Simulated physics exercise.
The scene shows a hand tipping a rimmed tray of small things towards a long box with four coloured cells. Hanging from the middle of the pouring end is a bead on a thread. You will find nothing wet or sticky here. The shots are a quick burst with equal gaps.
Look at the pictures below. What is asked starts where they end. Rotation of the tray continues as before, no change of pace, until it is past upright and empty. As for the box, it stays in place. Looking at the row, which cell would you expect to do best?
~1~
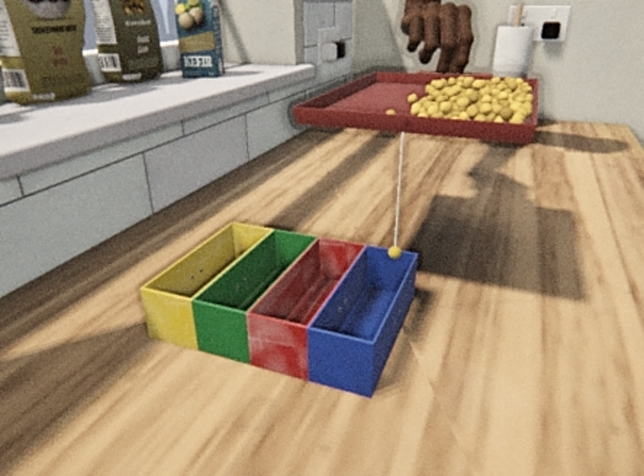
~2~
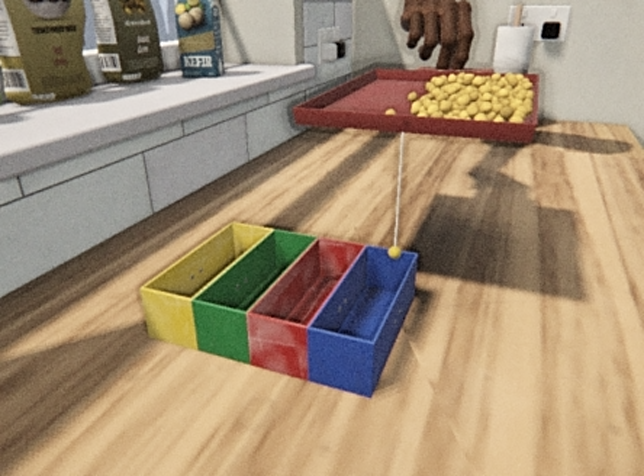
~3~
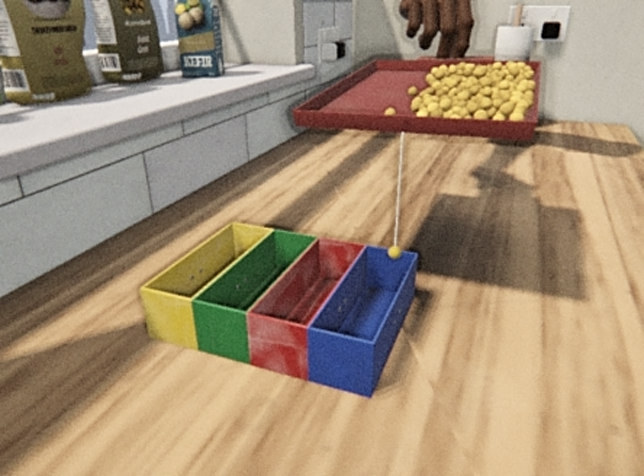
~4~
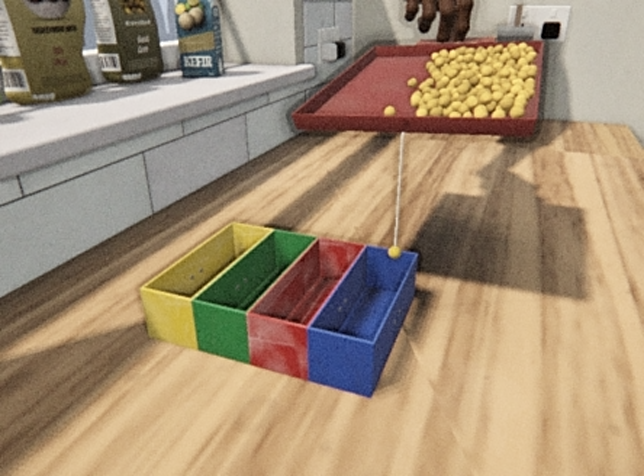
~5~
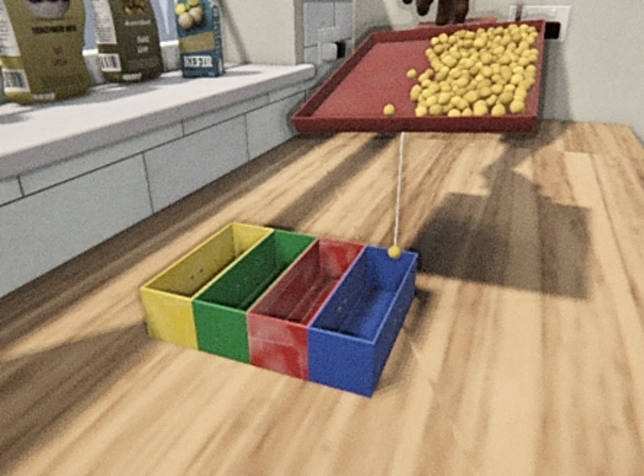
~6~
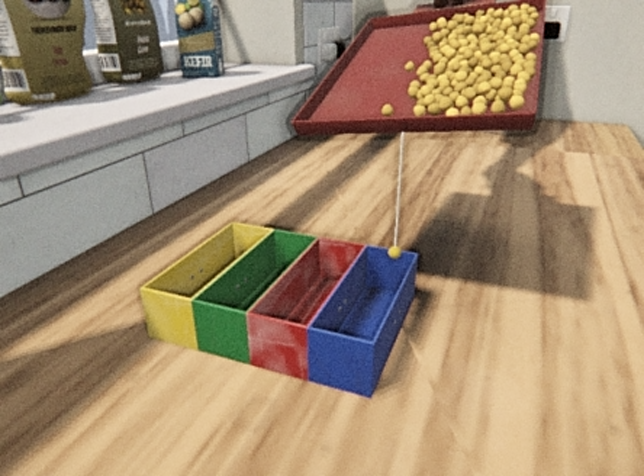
I would expect the red cell to do best.
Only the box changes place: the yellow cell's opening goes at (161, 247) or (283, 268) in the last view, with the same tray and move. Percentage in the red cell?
Close to 10 in a hundred, then close to 20 in a hundred.
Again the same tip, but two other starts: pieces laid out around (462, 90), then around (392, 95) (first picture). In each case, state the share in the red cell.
Respectively 50 and 50 in a hundred.
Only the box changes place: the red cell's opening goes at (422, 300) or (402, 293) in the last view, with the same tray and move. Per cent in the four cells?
First case around 80 %, second case around 90 %.
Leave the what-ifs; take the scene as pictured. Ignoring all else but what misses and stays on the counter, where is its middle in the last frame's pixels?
Once everything settles, the pieces are centred near (399, 403).
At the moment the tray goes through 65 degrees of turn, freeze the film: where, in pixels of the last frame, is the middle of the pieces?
Check around (379, 82) in the last picture.
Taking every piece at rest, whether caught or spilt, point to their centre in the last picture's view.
Around (318, 321).
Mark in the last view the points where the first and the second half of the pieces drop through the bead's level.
The opening part goes through (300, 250); what follows goes through (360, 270).
Soon, tray tipped steeply; most on the tray; a stray few in the blue cell; a stray few in the red cell; a stray few in the green cell; a small part falling or outside the box.
A while on, tray tipped past a quarter turn; most on the tray; a small part in the red cell; a small part in the green cell; a stray few in the blue cell; a stray few in the yellow cell; a small part falling or outside the box.
Towards the end, tray tipped past a quarter turn; about a third in the red cell; about a quarter in the blue cell; about a quarter in the green cell; a stray few in the yellow cell; a small part falling or outside the box.
Finally, tray tipped past a quarter turn; about a third in the red cell; about a quarter in the blue cell; about a quarter in the green cell; a stray few in the yellow cell; a small part outside the box.
